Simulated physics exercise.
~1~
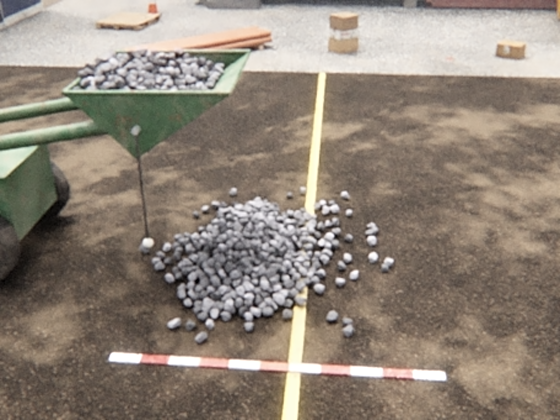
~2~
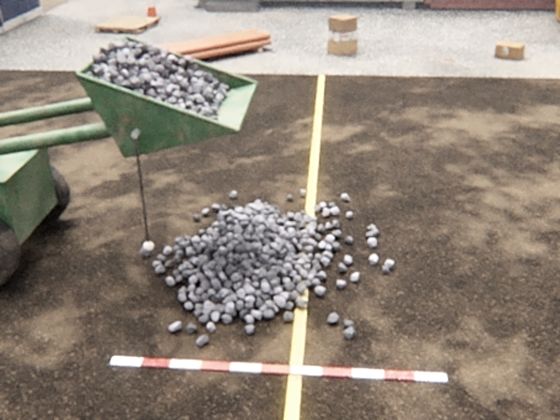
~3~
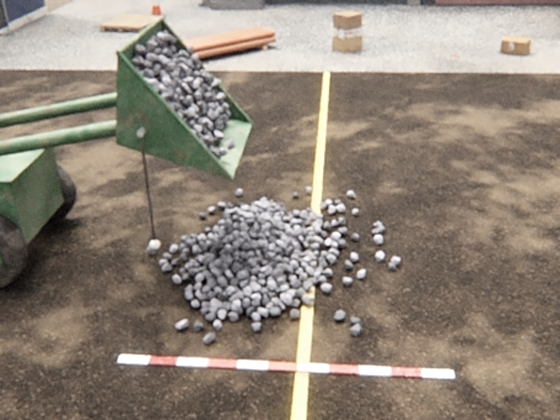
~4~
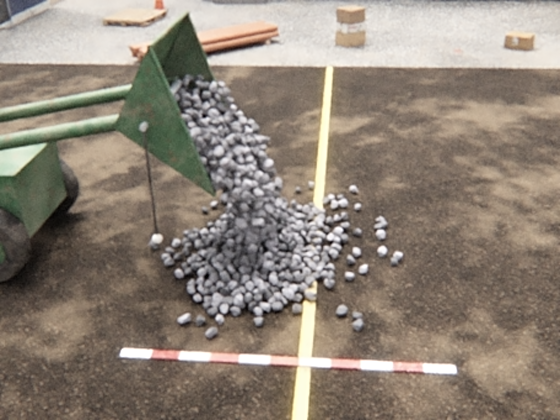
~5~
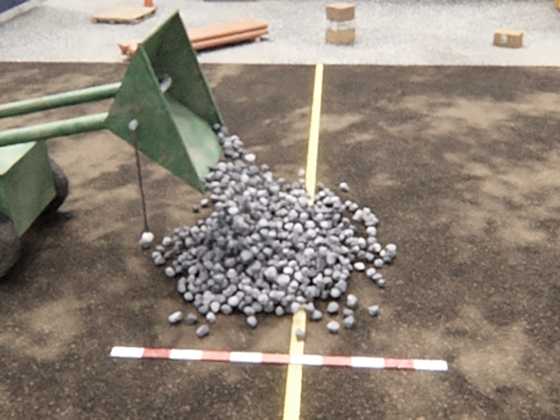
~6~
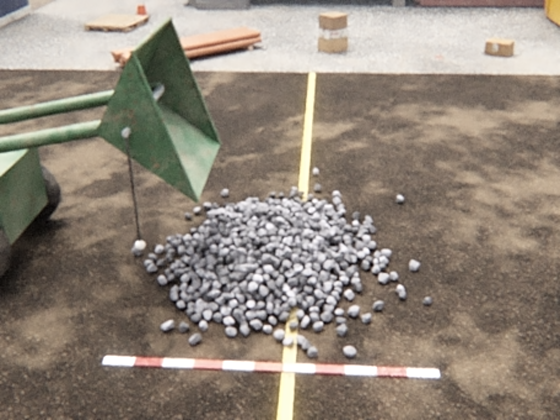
A patch of dark, rough ground with pale gravel behind it is seen from above by a slightly swaying camera. At left a green wheeled loader holds a bucket full of grey stones, beside a loose pile of similar stones that reaches a yellow line on the ground, with a red and white striped staff in front. The bucket tips forward to the right, and its stones slide out in a thick stream onto the pile. The bucket stops, steeply tilted, as the last stones leave it. It ends empty, above a broader heap spread well across the line.
